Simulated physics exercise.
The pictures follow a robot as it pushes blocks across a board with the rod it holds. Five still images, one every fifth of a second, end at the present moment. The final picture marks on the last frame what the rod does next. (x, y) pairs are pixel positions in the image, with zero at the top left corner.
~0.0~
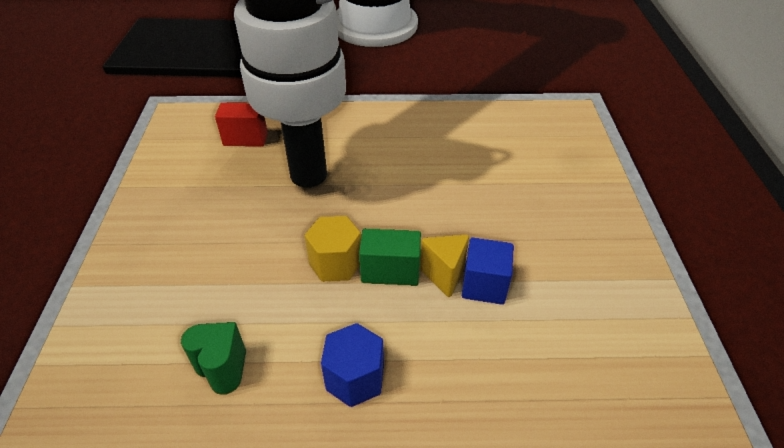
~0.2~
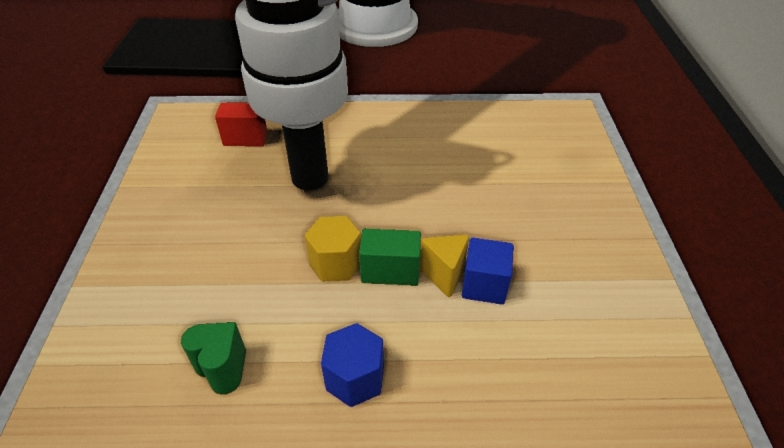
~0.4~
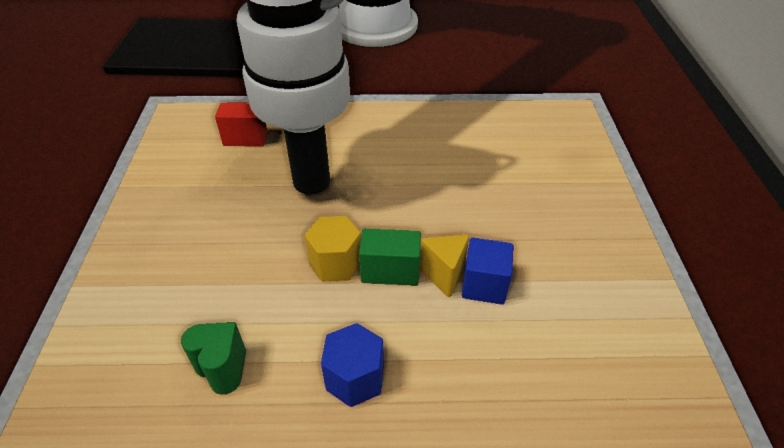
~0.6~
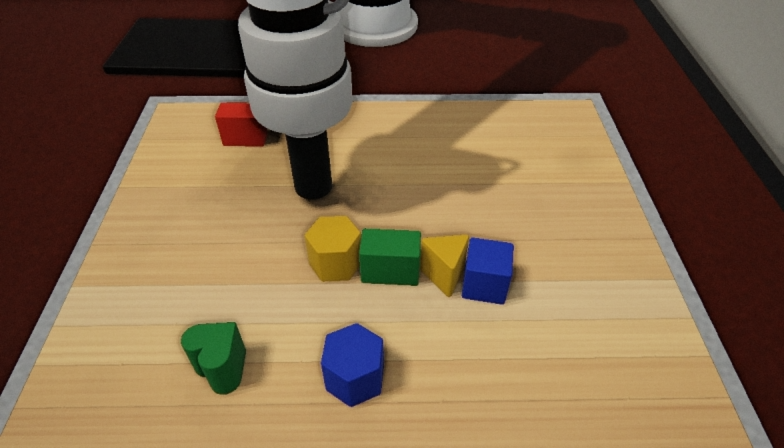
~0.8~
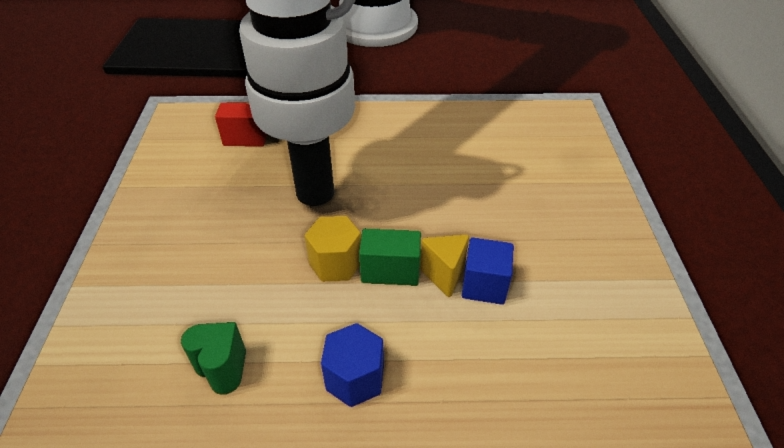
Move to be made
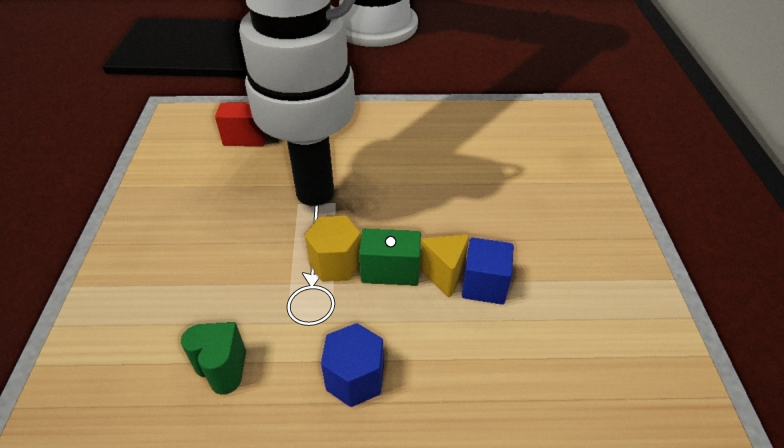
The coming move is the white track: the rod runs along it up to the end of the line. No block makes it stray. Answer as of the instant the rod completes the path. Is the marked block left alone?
No.
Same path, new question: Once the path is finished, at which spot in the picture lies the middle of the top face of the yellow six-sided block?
The middle of its upper face should be somewhere near (355, 284).
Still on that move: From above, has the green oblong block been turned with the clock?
Short answer: No.
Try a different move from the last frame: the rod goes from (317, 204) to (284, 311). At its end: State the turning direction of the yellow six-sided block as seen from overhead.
Its spin: Anticlockwise.
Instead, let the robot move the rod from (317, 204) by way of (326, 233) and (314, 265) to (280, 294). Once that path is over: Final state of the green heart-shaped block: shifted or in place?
Once the path ends, it is where it was.
Path on the board, from (317, 204) directly to (311, 305); the dot is on the green oblong block.
What follows on the original path. One third of the way, rod (313, 224); nothing pushed yet.
Two thirds of the way, rod (311, 258); yellow six-sided block (343, 264), turned 30° anticlockwise; green oblong block (399, 248), turned 20° anticlockwise; yellow triangle (451, 245).
At the end, rod (309, 295); yellow six-sided block (355, 284), turned 85° anticlockwise; blue six-sided block in place; green oblong block (399, 248), turned 25° anticlockwise; yellow triangle (451, 245).
